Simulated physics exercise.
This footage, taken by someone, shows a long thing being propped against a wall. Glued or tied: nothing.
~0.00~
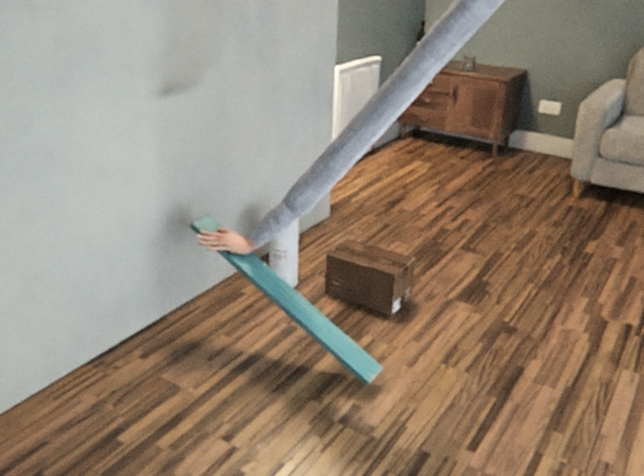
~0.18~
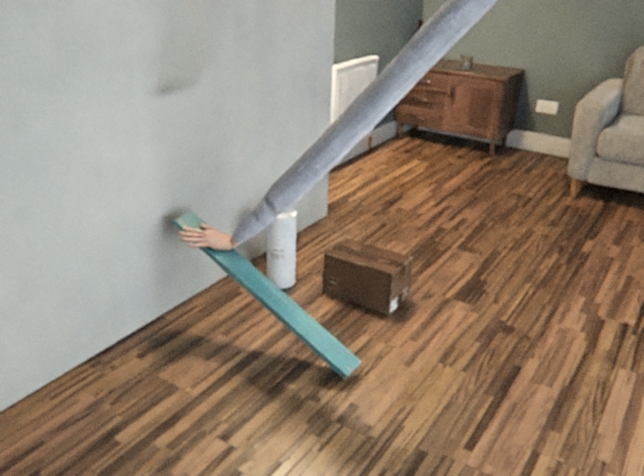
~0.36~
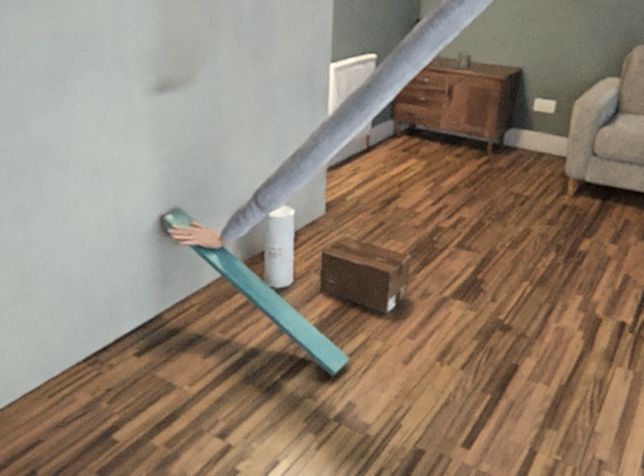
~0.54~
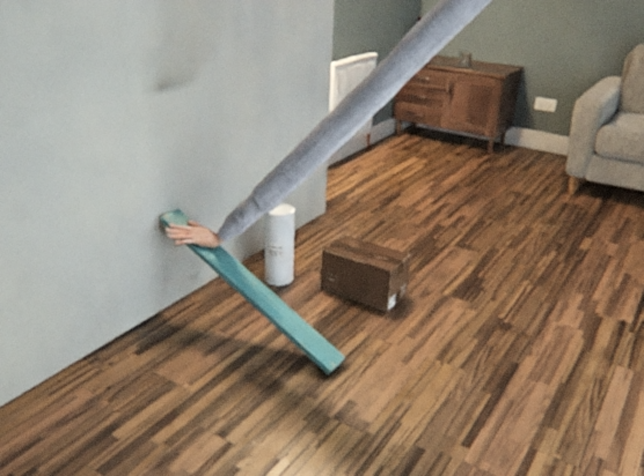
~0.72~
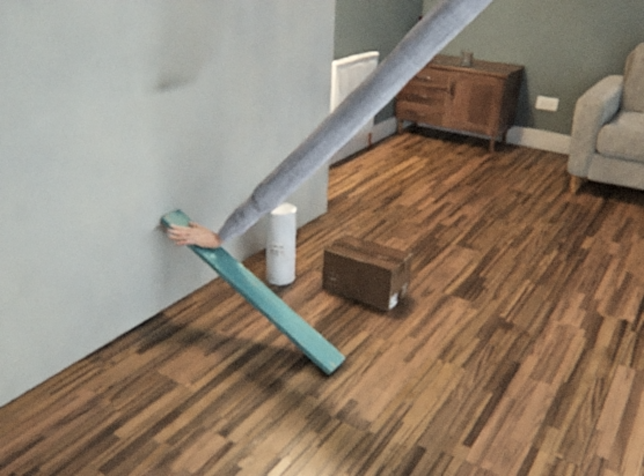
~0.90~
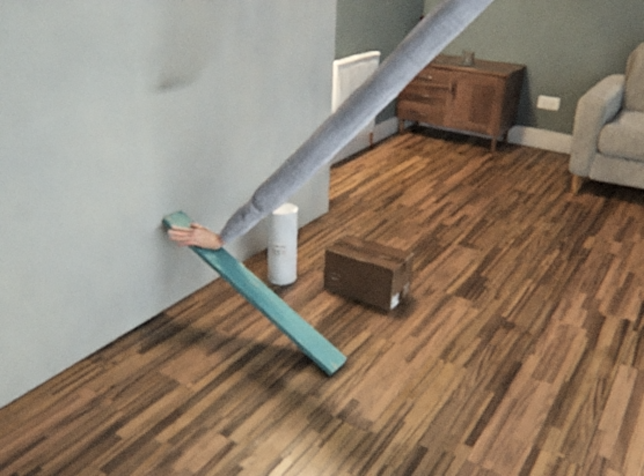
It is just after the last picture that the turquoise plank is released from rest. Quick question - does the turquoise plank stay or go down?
Loses its lean.
Around 1.30 s, turquoise plank sunk by 9° near (257, 305).
Around 1.40 s, turquoise plank sunk by 20° near (260, 323).
Around 1.50 s, turquoise plank sunk by 26° near (261, 332).
Around 1.60 s, turquoise plank sunk by 26° near (262, 335).
Finally (2.7 s), moved from the start, turquoise plank; the other 2 still in place. Final places as the last picture's camera would see them, turquoise plank near (262, 335). The plank slips out.
